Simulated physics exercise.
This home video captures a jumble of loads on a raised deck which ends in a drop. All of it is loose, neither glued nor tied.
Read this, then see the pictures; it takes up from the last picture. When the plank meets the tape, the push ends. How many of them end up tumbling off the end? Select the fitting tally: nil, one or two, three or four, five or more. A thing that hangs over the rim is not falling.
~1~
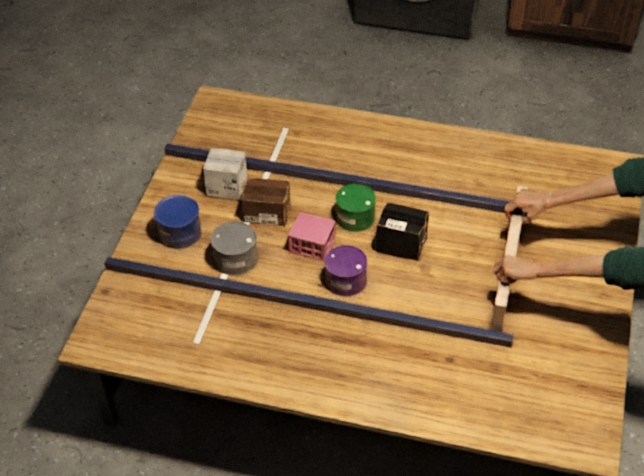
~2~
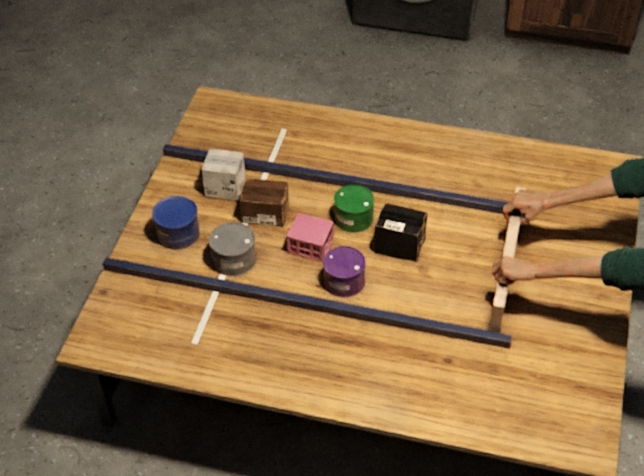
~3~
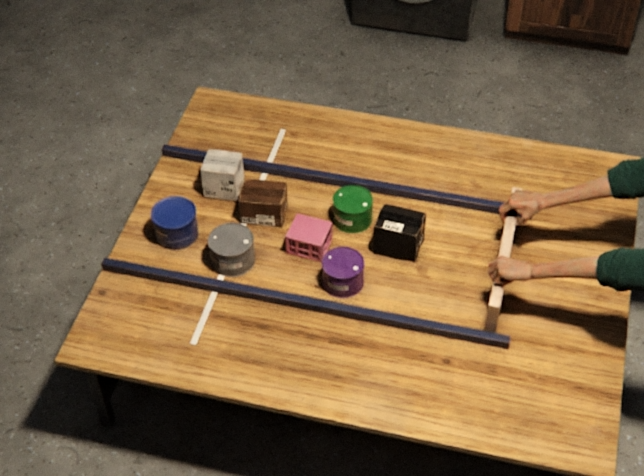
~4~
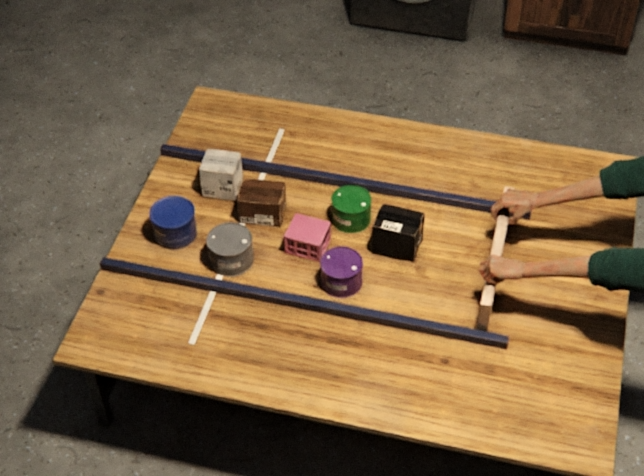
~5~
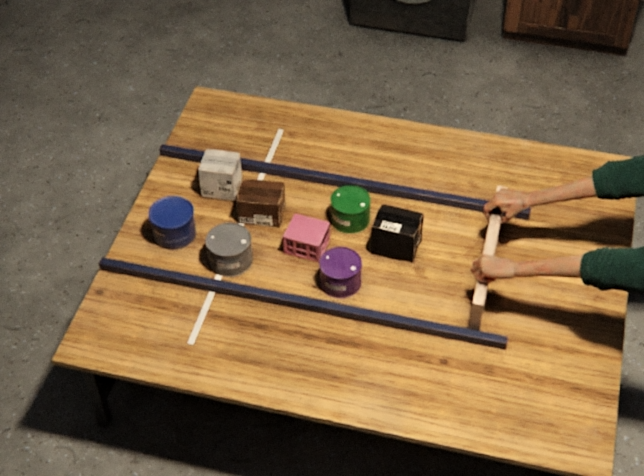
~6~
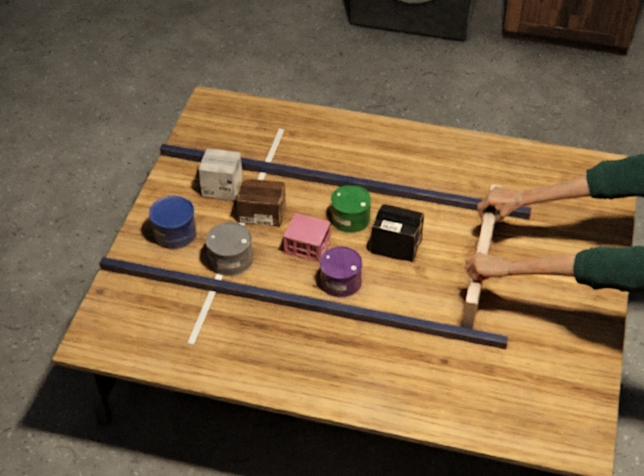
In the end, the drop-off count sits at nought.
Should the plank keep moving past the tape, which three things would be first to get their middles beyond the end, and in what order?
Sequence: White parcel, then blue pail, then brown parcel.
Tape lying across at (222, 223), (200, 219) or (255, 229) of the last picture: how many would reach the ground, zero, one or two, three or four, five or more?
Going one by one, the answers are one to two, one to two and zero.
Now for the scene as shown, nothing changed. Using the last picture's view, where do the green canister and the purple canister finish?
In order, first (236, 179), then (206, 247).
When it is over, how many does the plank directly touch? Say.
The figure is 3.
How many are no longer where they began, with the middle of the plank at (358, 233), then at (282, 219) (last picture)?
I make it 4 at the first spot and 7 at the other.
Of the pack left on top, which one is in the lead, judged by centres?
Foremost, the white parcel.
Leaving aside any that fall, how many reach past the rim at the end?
Number: 1.
Soon after, none off yet; blue pail at rest near (173, 223); white parcel at rest near (221, 175); grey canister at rest near (230, 249).
After that, none off yet; blue pail at rest near (173, 223); white parcel at rest near (221, 175); grey canister displaced a little near (218, 252).
In the end, the number that fall off is zero.
